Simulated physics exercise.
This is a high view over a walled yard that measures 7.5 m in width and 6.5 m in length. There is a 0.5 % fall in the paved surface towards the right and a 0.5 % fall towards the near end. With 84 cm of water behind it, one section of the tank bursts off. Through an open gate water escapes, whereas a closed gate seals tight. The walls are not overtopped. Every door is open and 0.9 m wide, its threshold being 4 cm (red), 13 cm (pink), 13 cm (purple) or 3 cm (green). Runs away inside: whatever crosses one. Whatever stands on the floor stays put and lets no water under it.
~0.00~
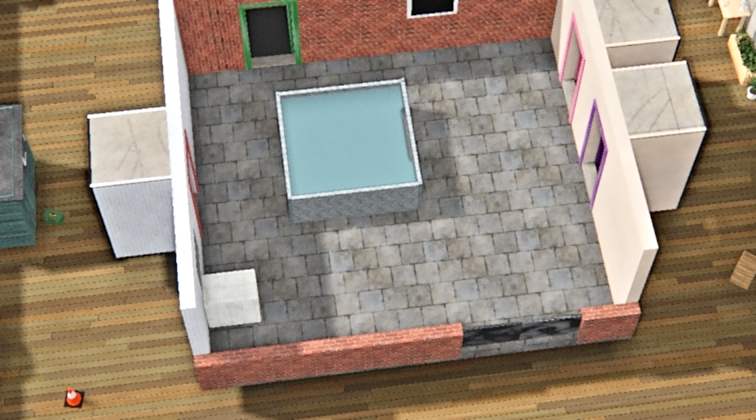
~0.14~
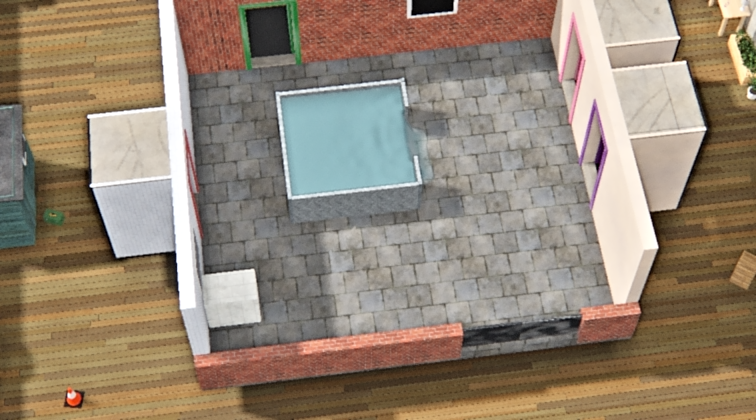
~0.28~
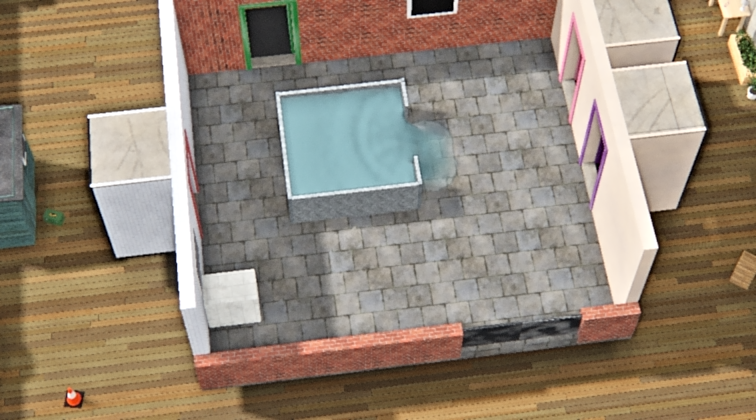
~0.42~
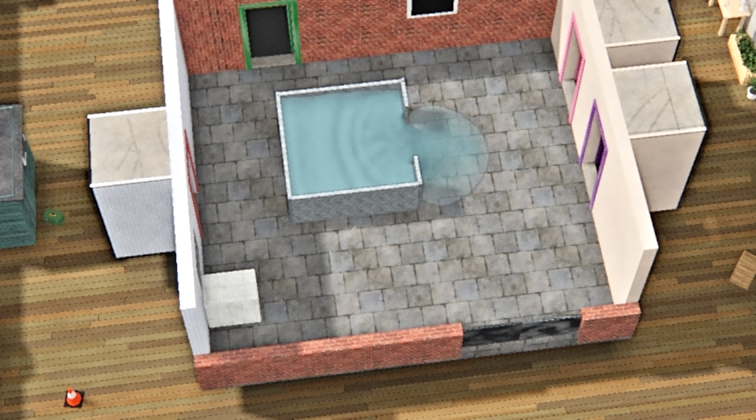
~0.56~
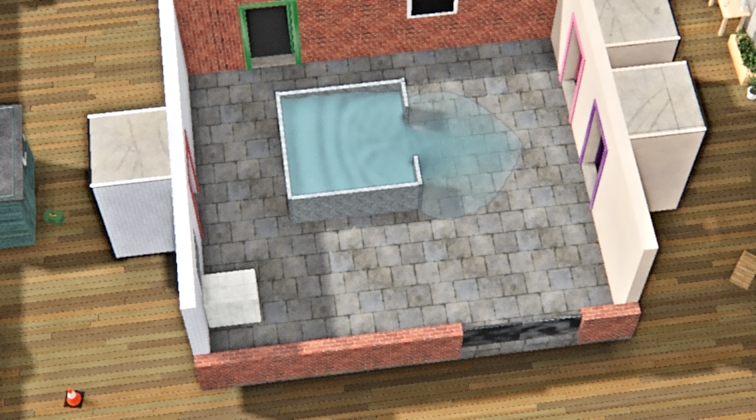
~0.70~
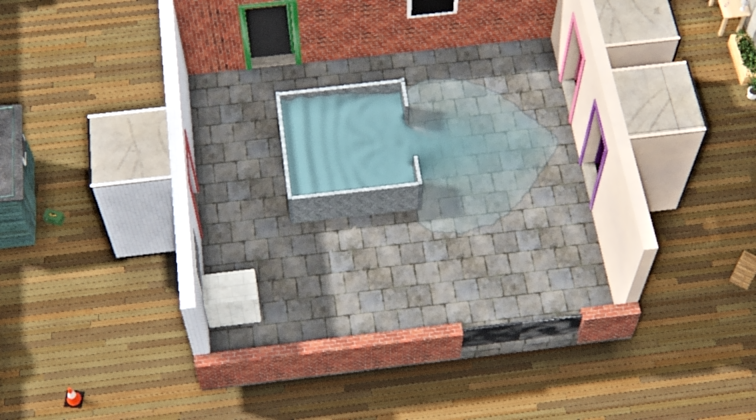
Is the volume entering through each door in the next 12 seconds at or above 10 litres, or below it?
Red door: At or above, pink door: At or above, purple door: At or above, green door: At or above.
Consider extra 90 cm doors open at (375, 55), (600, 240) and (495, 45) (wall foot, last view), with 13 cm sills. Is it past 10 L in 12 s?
Taking them in order, the first gets too little, the second enough and the third enough.
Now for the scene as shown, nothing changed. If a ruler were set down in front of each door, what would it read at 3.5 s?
You'd get red at 0 cm, pink at 26 cm, purple at 24 cm, and green at 0 cm.
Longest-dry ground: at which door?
Last: Red.
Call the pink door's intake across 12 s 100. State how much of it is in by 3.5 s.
I'd put it at about 70 per cent by that point.
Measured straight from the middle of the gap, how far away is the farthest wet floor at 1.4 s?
It comes to some 4.0 metres.
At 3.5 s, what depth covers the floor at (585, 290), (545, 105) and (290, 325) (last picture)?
Roughly 16, 25, 0 cm.
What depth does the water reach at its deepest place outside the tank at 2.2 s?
I'd say near 40 centimetres.
After 1.4 s water covers 30 % of the floor and is deepest (50 cm) near (416, 159); red door not reached, pink door 28 cm at the sill, 27 L in, purple door 29 cm at the sill, 19 L in, green door not reached.
After 2.2 s water covers 35 % of the floor and is deepest (40 cm) near (549, 61); red door not reached, pink door 34 cm at the sill, 123 L in, purple door 34 cm at the sill, 106 L in, green door not reached.
After 3.5 s water covers 40 % of the floor and is deepest (33 cm) near (608, 313); red door not reached, pink door 26 cm at the sill, 254 L in, purple door 24 cm at the sill, 211 L in, green door not reached.
After 7.0 s water covers 90 % of the floor and is deepest (21 cm) near (610, 322); red door not reached, pink door 16 cm at the sill, 361 L in, purple door 14 cm at the sill, 284 L in, green door 4 cm at the sill, 0 L in.
After 12.0 s water covers 100 % of the floor and is deepest (14 cm) near (283, 197); red door 11 cm at the sill, 67 L in, pink door 10 cm at the sill, 371 L in, purple door 10 cm at the sill, 288 L in, green door 6 cm at the sill, 18 L in.
